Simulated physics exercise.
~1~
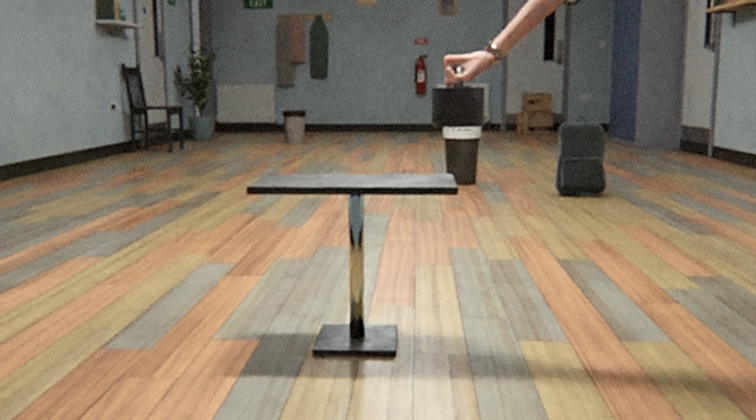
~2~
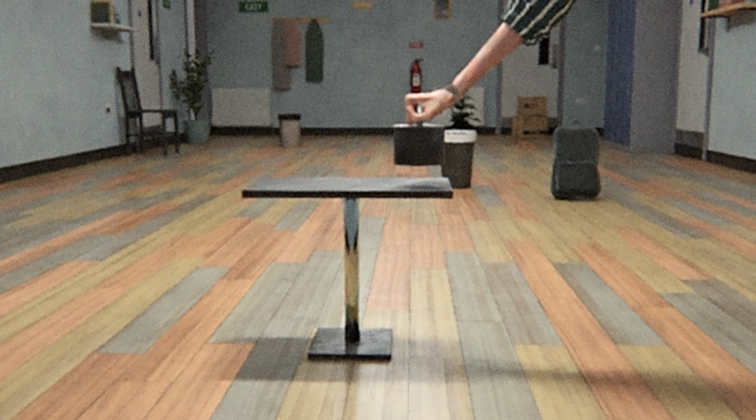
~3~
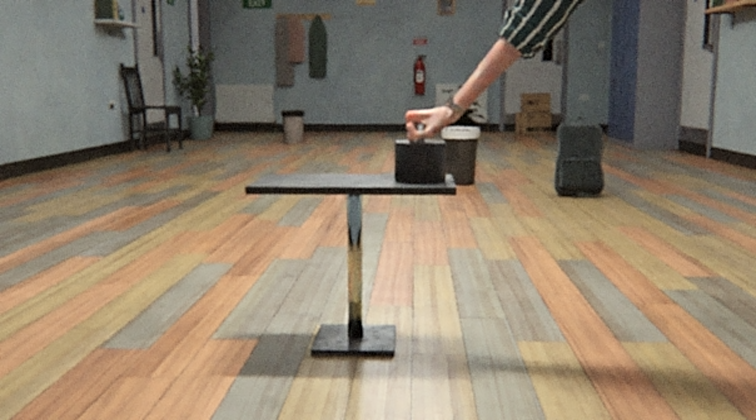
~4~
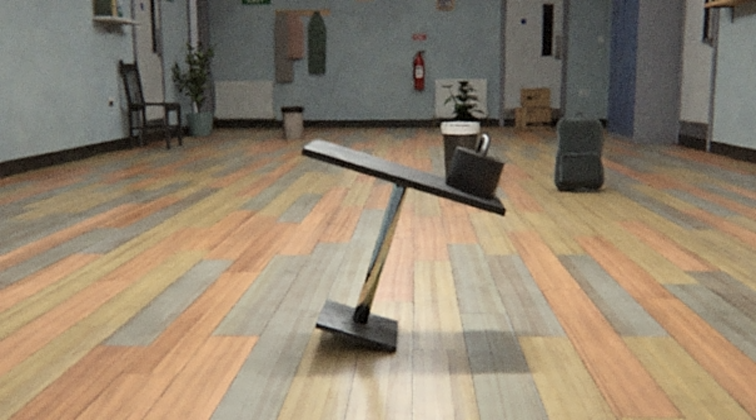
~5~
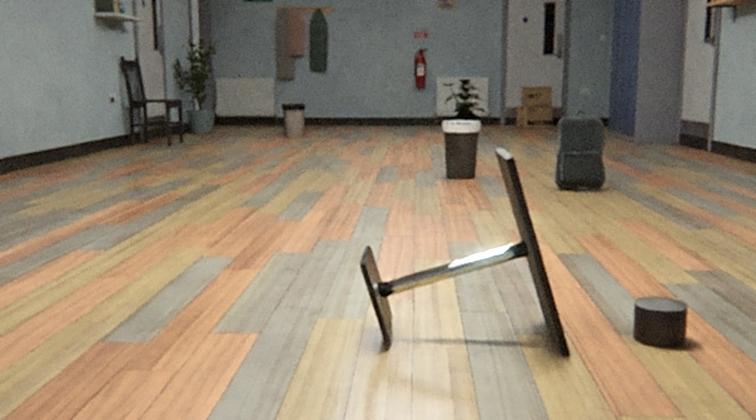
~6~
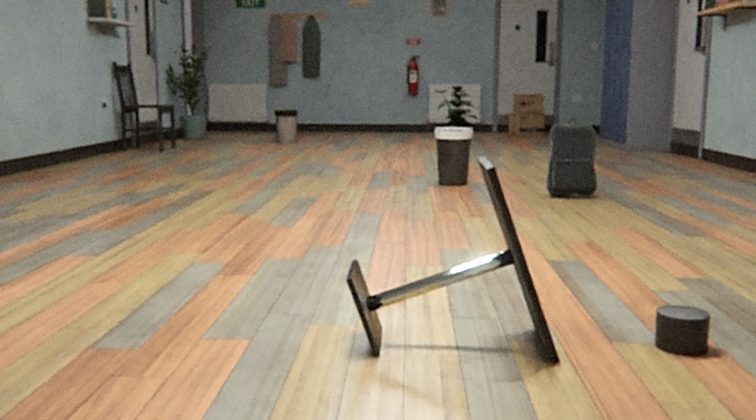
In a room with multicoloured floorboards, a hand sets a dark cylinder on a black side table's right edge, toppling it rightward.
